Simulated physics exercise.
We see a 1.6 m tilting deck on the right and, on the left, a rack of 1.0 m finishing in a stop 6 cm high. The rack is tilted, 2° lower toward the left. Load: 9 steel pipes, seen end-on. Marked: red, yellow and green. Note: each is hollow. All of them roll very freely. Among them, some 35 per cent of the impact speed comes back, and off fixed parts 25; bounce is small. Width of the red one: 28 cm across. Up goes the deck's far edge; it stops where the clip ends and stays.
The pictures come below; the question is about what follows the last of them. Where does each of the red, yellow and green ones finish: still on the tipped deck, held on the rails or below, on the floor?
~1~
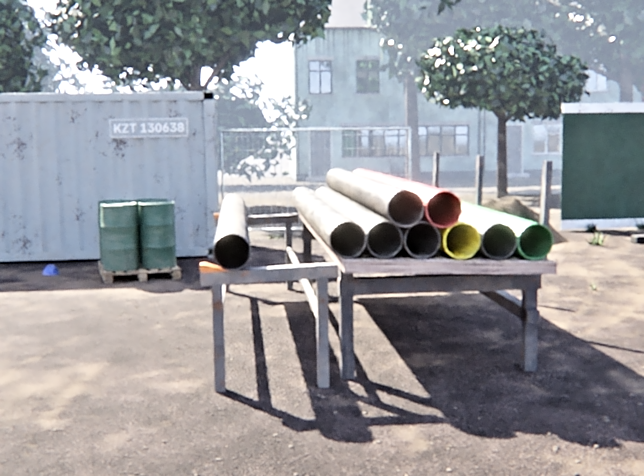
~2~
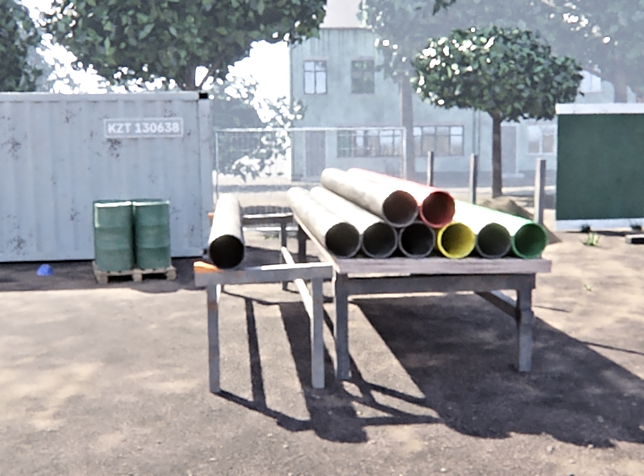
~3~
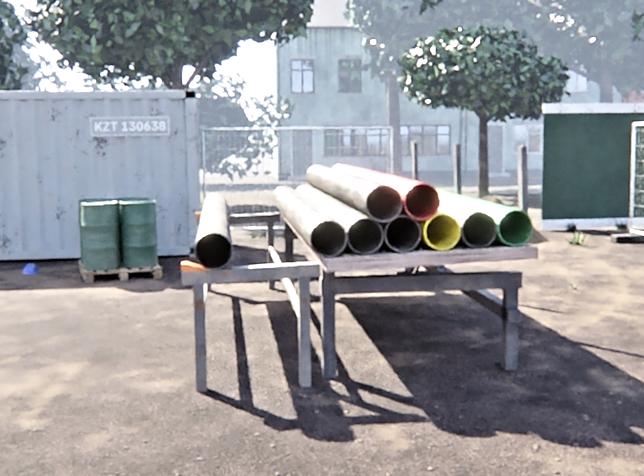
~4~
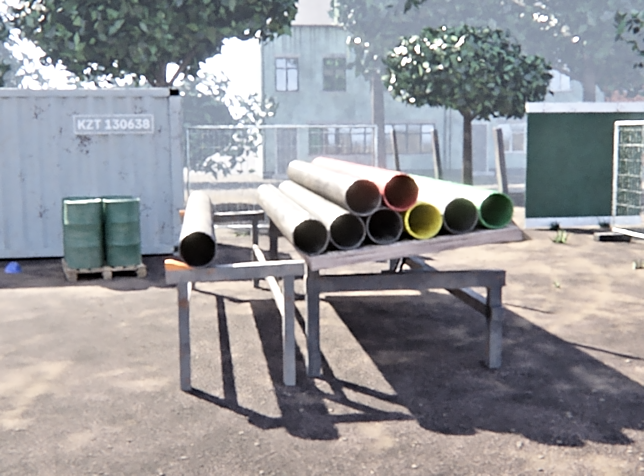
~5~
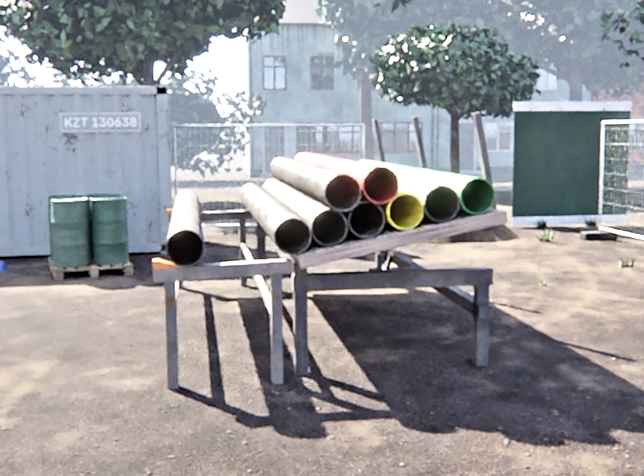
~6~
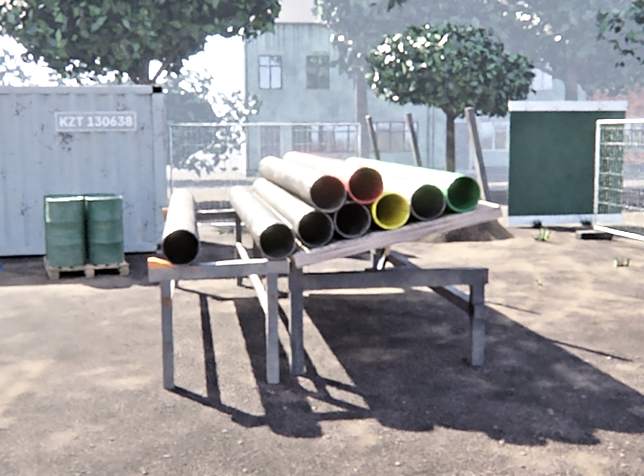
Red: Held on the rails. Yellow: Held on the rails. Green: Still on the tipped deck.
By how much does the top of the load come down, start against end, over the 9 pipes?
It sits roughly 5 cm lower at the end.
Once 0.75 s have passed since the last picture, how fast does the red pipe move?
Speed: Approx. 0.6 m/s.
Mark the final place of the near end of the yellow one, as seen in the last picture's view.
(271, 242).
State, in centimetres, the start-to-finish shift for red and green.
Roughly: Red 110, green 110.
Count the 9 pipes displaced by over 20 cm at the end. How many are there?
Altogether it comes to 9.
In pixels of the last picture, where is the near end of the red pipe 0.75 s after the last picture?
Roughly at (297, 201).
Then, 0.8 s after the last picture, red is up on others, 10 cm from the hinge, rolling left; yellow is on the deck, 25 cm from the hinge, rolling left; green is on the deck, 80 cm from the hinge, rolling left; 0 lost over the end.
Then, 1.7 s after the last picture, red is up on others, 80 cm from the rack's far end, rolling left; yellow is on the rack, 100 cm from the rack's far end, rolling left; green is on the deck, 50 cm from the hinge, rolling left; 1 lost over the end.
At rest (3.6 s after the last picture), red is up on others, 75 cm from the rack's far end; yellow is on the rack, 90 cm from the rack's far end; green is on the deck, 40 cm from the hinge; 1 lost over the end.
